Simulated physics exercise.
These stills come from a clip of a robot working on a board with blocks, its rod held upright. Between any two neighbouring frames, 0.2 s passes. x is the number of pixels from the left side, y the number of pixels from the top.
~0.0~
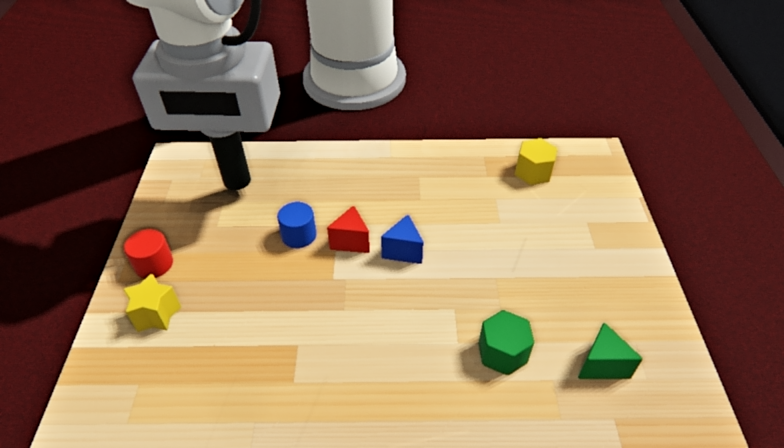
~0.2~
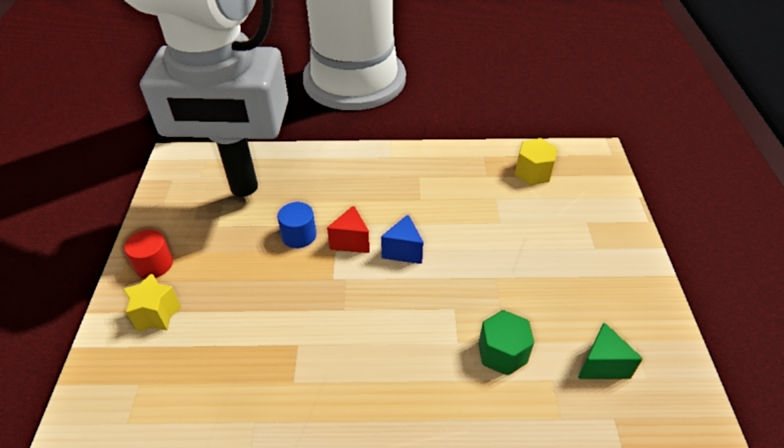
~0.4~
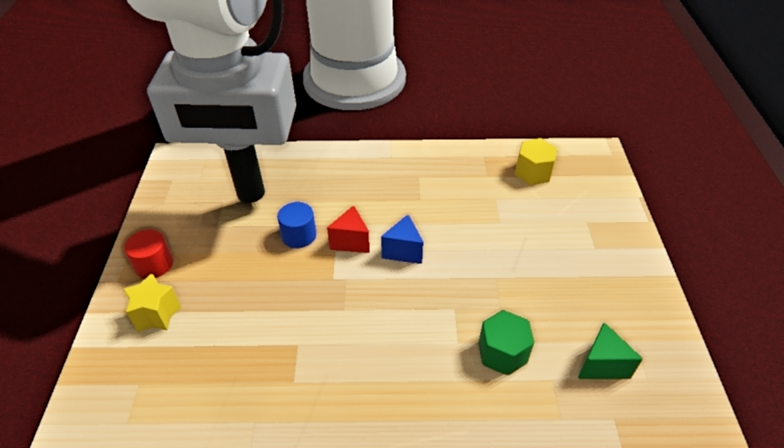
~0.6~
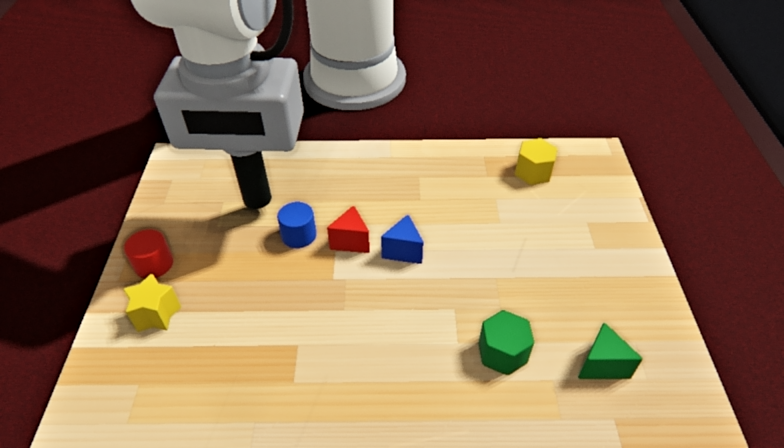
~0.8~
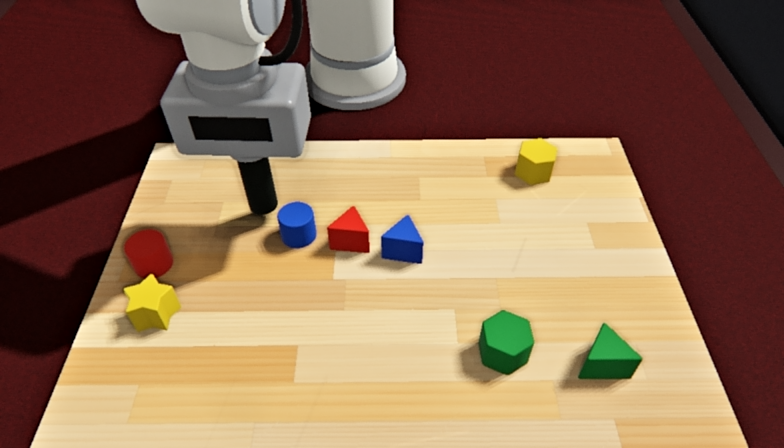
A robot arm with a black rod slid a short way right and toward the viewer over a wooden board, nearing the blue round block, while all the colored blocks stayed still.
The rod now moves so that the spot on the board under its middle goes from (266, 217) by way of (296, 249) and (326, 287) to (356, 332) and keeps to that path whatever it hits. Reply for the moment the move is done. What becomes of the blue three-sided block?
At the moment the path ends, the blue three-sided block still stands where it did.
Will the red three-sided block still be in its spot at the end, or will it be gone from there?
It gets moved.
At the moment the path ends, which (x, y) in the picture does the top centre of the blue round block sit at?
For the centre of its top, I'd go with (355, 252).
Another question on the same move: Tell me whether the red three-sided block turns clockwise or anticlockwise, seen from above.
Spins counterclockwise.
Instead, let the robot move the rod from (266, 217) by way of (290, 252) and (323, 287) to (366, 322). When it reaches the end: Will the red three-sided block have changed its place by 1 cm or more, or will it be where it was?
It travels a centimetre or more.
What follows on the original path. One third of the way, rod (294, 238); blue round block (325, 232); red three-sided block (359, 222), turned 35° anticlockwise.
Two thirds of the way, rod (324, 276); blue round block (355, 251); red three-sided block (367, 222), turned 75° anticlockwise.
At the end, rod (354, 321); blue round block (355, 252); red three-sided block (367, 222), turned 75° anticlockwise; blue three-sided block still.
